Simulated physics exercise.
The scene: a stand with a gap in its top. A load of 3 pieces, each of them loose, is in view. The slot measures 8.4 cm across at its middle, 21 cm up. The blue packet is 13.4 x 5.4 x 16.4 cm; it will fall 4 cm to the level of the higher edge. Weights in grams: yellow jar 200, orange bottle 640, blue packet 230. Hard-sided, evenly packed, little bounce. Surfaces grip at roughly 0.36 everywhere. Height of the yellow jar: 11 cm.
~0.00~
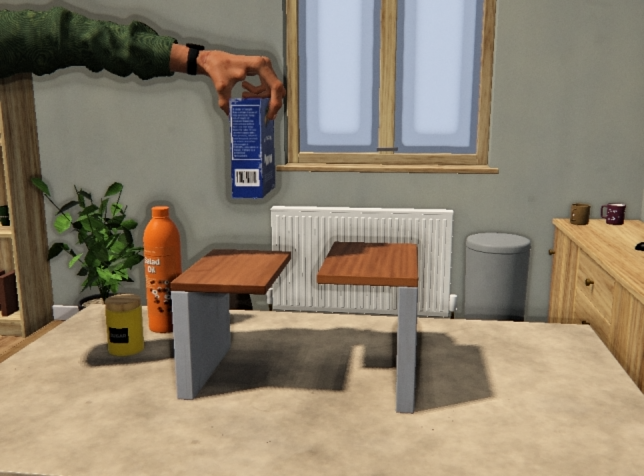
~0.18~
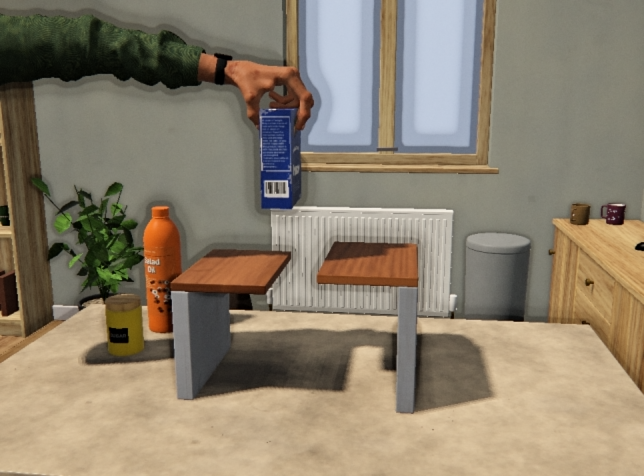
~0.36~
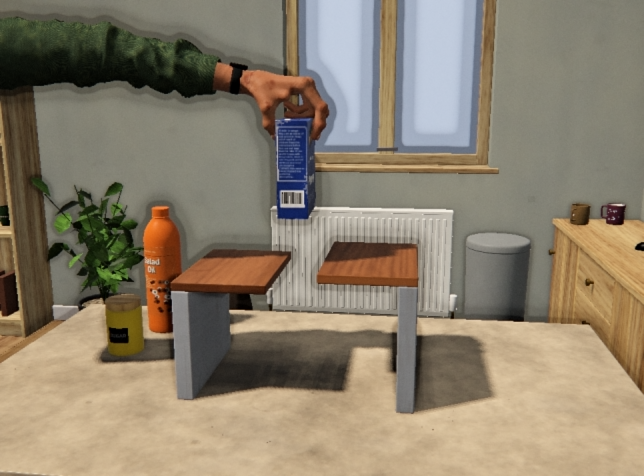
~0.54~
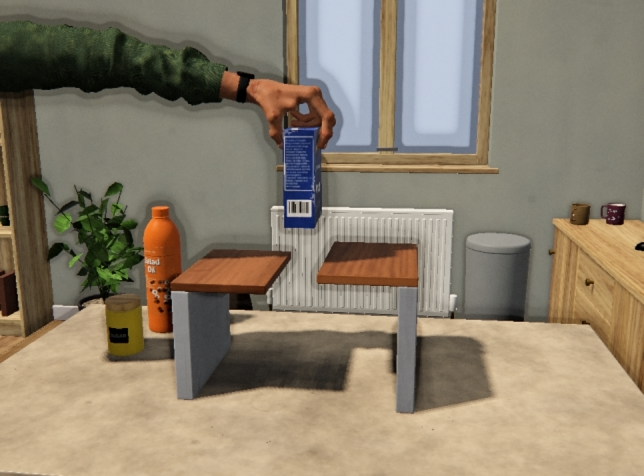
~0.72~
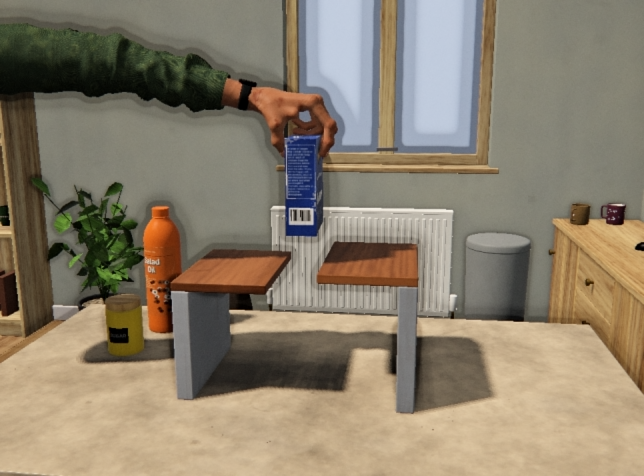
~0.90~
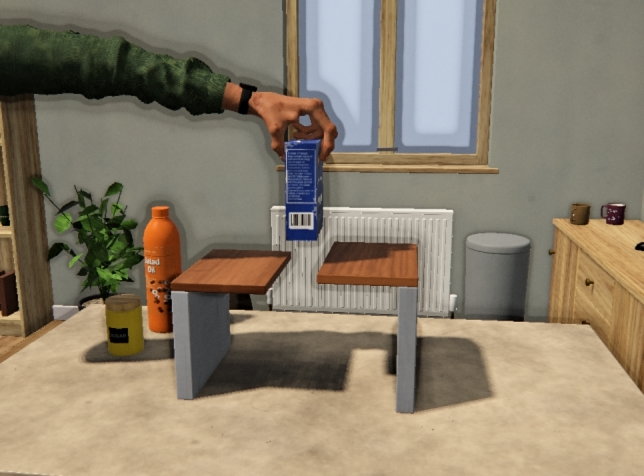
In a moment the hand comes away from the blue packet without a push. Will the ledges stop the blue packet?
In the end the packet reaches the table.
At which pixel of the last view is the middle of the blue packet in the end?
Around (306, 335).
After 1.10 s, blue packet moved 5 cm near (305, 215).
After 1.20 s, blue packet moved 20 cm near (306, 295).
After 1.30 s, blue packet moved 27 cm near (306, 335).
In the end (1.9 s), not toppled but over 4 cm from the start, blue packet; the other 2 under 4 cm from the start. At the end, from the last picture's camera, blue packet near (306, 335). The packet drops through.
